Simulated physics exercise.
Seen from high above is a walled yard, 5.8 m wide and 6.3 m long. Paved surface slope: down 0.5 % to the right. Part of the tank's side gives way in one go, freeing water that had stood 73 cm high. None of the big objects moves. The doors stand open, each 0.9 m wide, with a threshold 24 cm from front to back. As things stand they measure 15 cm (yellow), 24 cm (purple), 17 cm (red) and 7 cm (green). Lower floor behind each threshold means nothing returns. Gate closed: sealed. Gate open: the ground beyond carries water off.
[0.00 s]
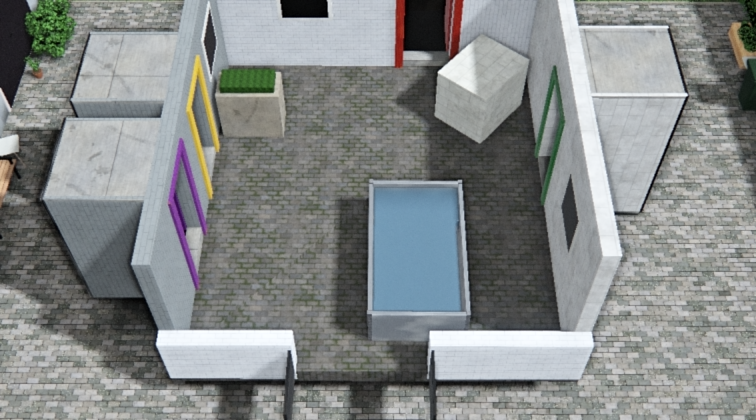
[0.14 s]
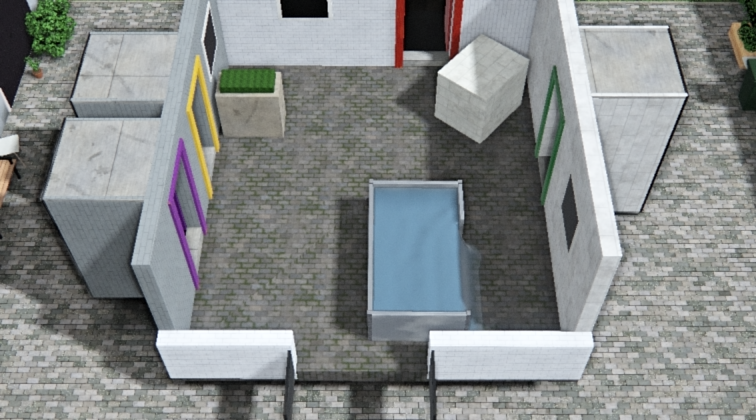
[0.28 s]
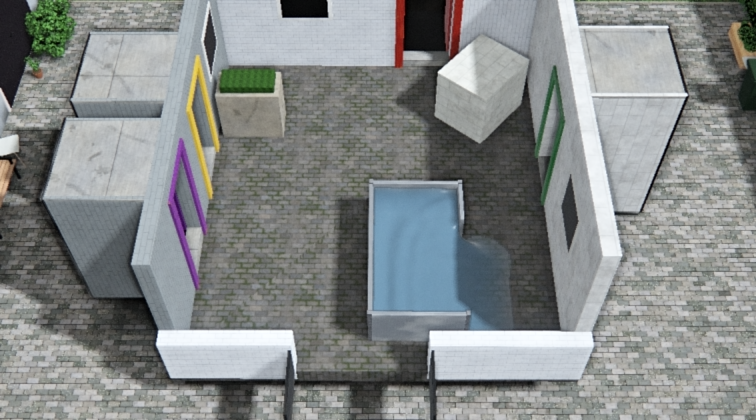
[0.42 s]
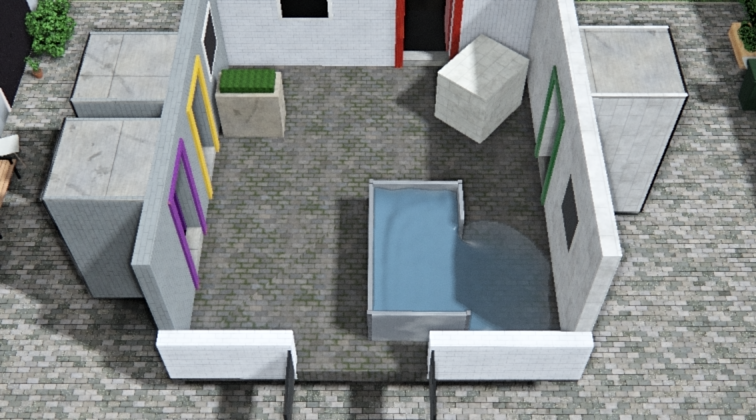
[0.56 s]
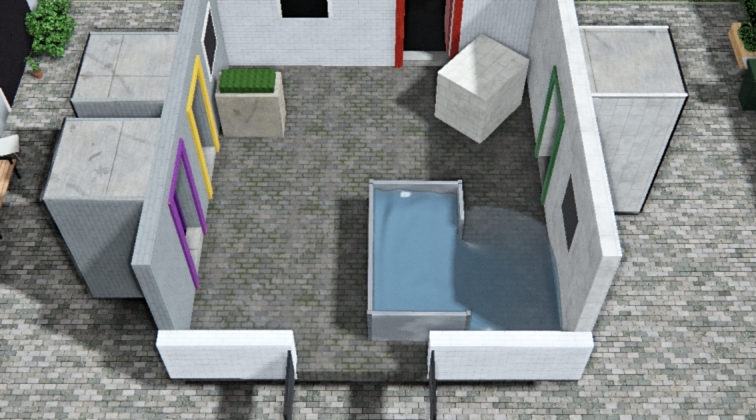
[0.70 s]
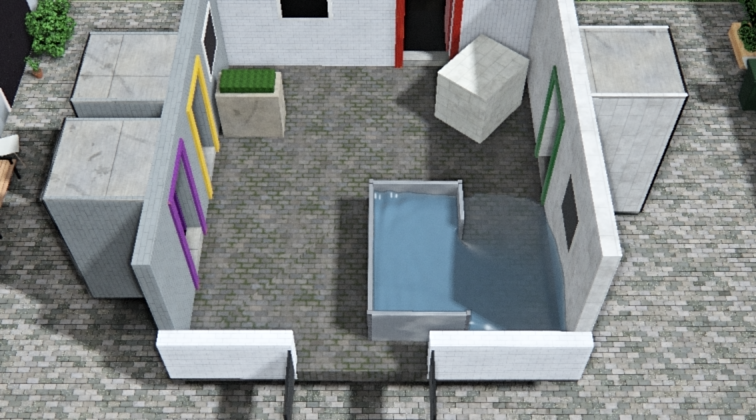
Water pouring from the right side of a rectangular tank and spreading across the paving to the right wall of a walled yard.
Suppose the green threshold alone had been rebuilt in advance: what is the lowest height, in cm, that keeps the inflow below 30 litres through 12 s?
About 12.5 cm.
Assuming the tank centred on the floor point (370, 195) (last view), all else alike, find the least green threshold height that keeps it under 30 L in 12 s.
At least some 28 centimetres tall.
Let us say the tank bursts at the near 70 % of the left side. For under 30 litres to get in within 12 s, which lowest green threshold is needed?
Some 6.5 cm.
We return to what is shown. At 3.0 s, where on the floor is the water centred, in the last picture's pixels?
My guess is close to (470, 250).
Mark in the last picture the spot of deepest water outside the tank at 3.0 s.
Near pixel (523, 128).
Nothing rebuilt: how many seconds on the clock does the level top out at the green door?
Peak time: Around 6.0 s.
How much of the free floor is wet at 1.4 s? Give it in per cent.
Close to 15 per cent of it is wet.
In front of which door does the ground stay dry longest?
It's the yellow one.
After 1.4 s water covers 15 % of the floor, deepest (66 cm) near (563, 358); 10 cm at the green door, 0 litres in over its 7 cm threshold.
After 3.0 s water covers 45 % of the floor, deepest (36 cm) near (523, 128); 10 cm at the green door, 5 litres in over its 7 cm threshold.
After 12.0 s water covers 95 % of the floor, deepest (13 cm) near (452, 93); 8 cm at the green door, 115 litres in over its 7 cm threshold.
At the green door as built, the water arrived by 1.0 s and peaked near 17 cm at 5.8 s.
Run again over the same 12 s with other heights there, 42 litres in over 11 cm, 15 litres over 15 cm. The limit of 30 litres is kept from about 12.5 cm up.
